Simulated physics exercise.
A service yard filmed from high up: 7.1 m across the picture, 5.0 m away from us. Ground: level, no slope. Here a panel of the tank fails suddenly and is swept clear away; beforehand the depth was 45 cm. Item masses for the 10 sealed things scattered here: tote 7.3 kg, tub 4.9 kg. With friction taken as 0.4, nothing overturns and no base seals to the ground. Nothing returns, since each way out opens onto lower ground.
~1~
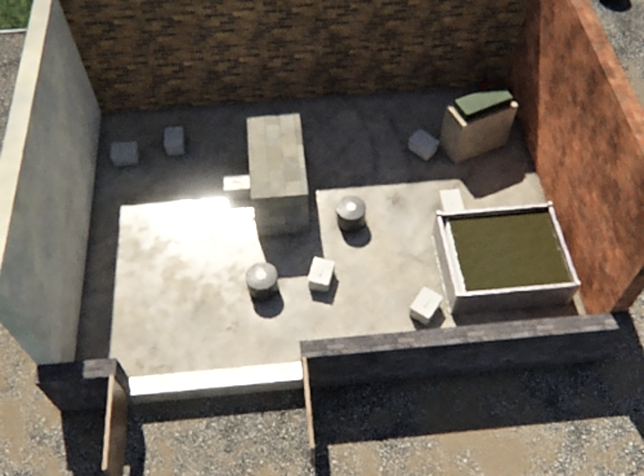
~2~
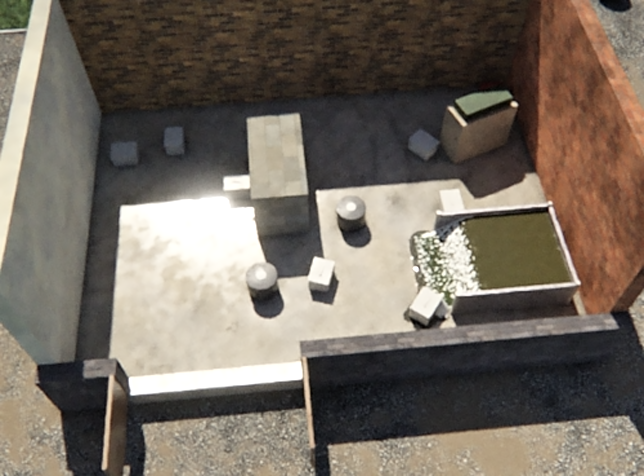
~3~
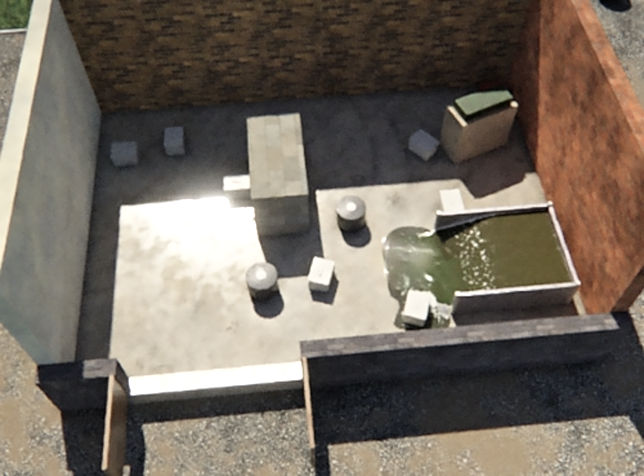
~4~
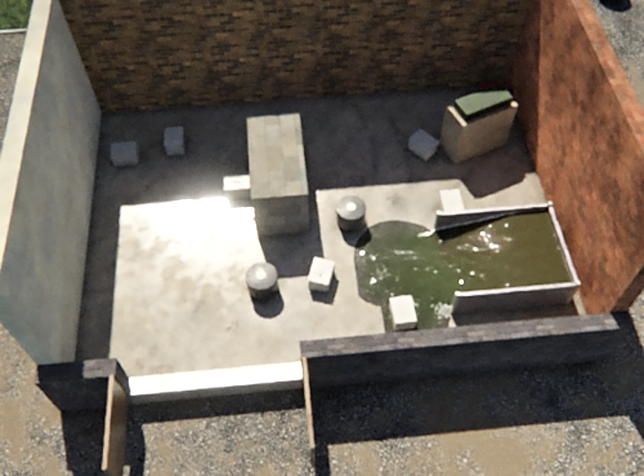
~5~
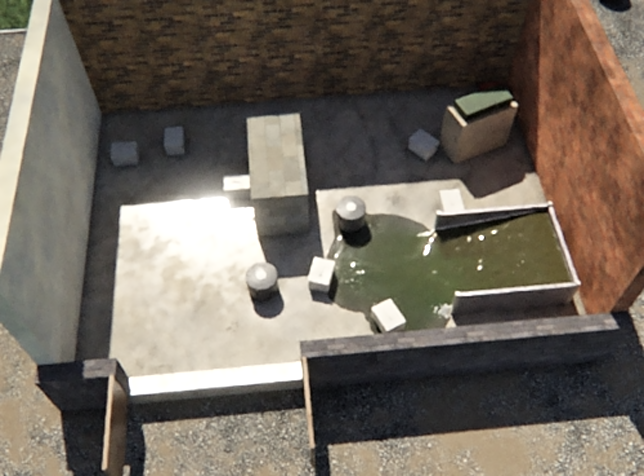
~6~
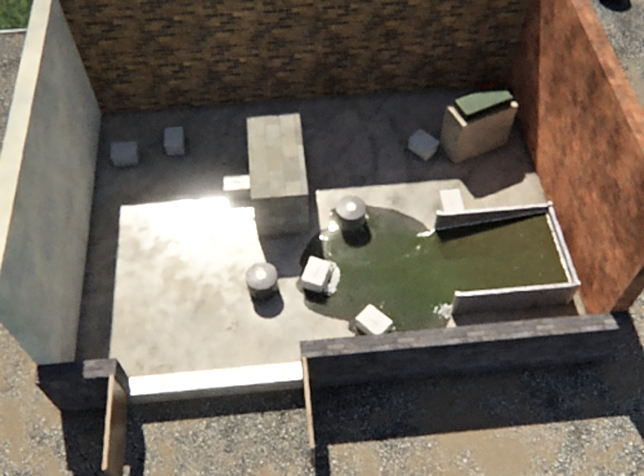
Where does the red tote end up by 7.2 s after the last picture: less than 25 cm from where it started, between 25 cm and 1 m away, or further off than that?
It will hold steady.
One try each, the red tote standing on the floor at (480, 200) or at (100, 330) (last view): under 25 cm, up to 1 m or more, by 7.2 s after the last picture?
Spot one - it barely budges; spot two - it creeps some distance.
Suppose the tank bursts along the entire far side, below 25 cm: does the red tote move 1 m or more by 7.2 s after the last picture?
The red tote is swept away.
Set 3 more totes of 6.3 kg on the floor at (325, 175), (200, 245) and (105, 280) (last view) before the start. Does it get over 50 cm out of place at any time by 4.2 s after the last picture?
Order as asked - farther, farther, farther.
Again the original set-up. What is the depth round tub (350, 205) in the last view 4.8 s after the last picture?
I'd say some 2 cm.
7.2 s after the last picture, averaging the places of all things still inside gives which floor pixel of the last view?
They average out to somewhere around (292, 153).
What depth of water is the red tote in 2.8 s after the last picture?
Roughly 0 cm.
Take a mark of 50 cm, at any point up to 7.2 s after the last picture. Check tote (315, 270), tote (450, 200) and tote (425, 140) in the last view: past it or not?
In turn: Over, short of it, short of it.
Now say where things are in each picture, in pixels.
The first picture shows the red tote at (494, 88), on the bottom; 2.0 m2 under water; 0 of 10 have shifted.
The second picture shows the red tote at (494, 88), on the bottom; water covers 2.5 m2; 0 of 10 have shifted.
The third picture shows the red tote at (494, 88) rests on the ground; water covers 3.2 m2; 1 of 10 have shifted.
The fourth picture shows the red tote at (494, 88) rests on the ground; water covers 4.0 m2; 1 of 10 have shifted.
The fifth picture shows the red tote at (494, 88), on the bottom; water covers 4.8 m2; 1 of 10 have shifted.
The sixth picture shows the red tote at (494, 88) rests on the ground; water covers 5.6 m2; 2 of 10 have shifted.
Then, 0.9 s after the last picture the red tote is near (494, 88), 0.0 m from its start, aground; 0 of 10 are out; 0 afloat.
Then, 2.8 s after the last picture the red tote is near (494, 88), 0.0 m from its start, aground; 1 of 10 are out; 2 afloat.
Then, 4.8 s after the last picture the red tote is near (494, 88), 0.0 m from its start, aground; 1 of 10 are out; 1 afloat.
Then, 7.2 s after the last picture the red tote is near (494, 88), 0.0 m from its start, aground; 1 of 10 are out; 1 afloat.
